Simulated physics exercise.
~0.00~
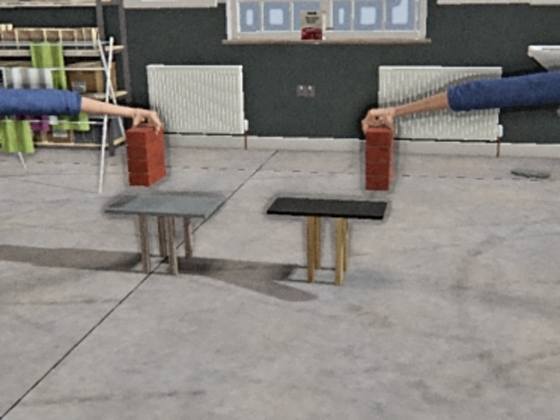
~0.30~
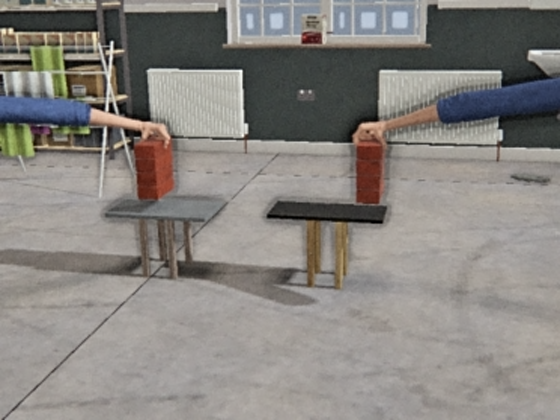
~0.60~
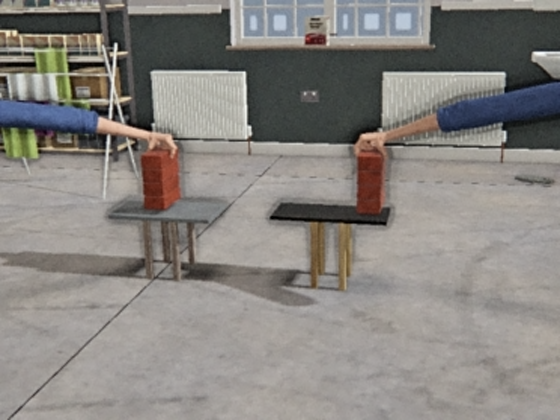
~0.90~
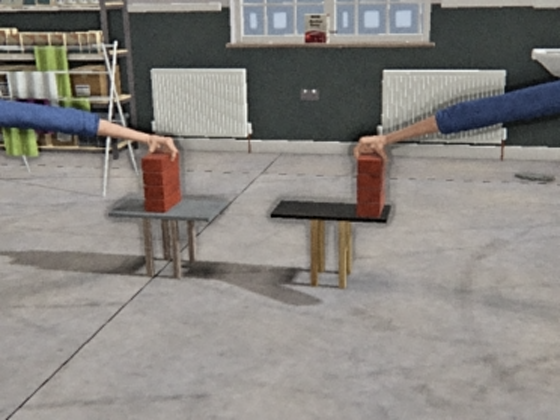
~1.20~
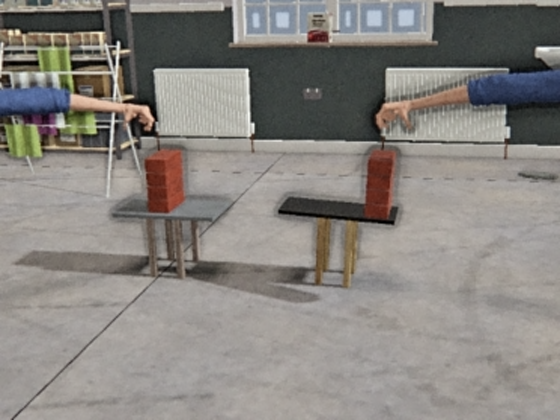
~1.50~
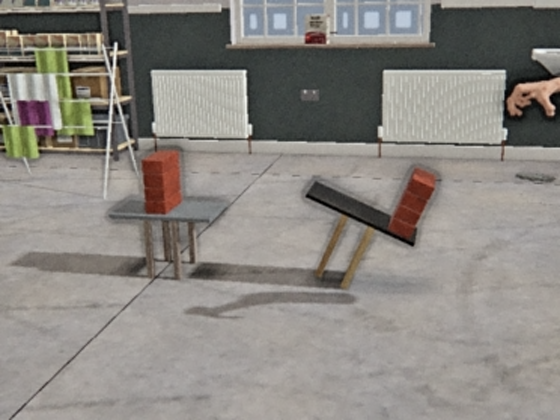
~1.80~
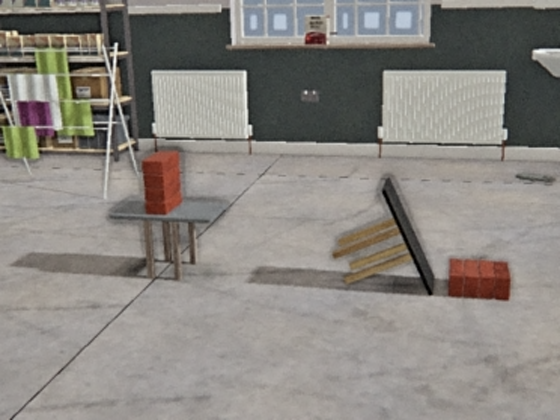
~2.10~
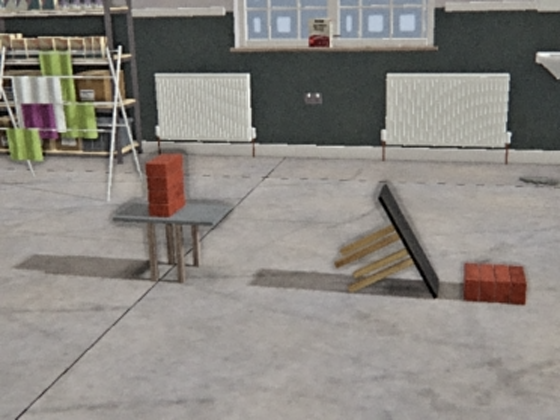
Two hands set red bricks on small tables, and the black one tips over rightward.
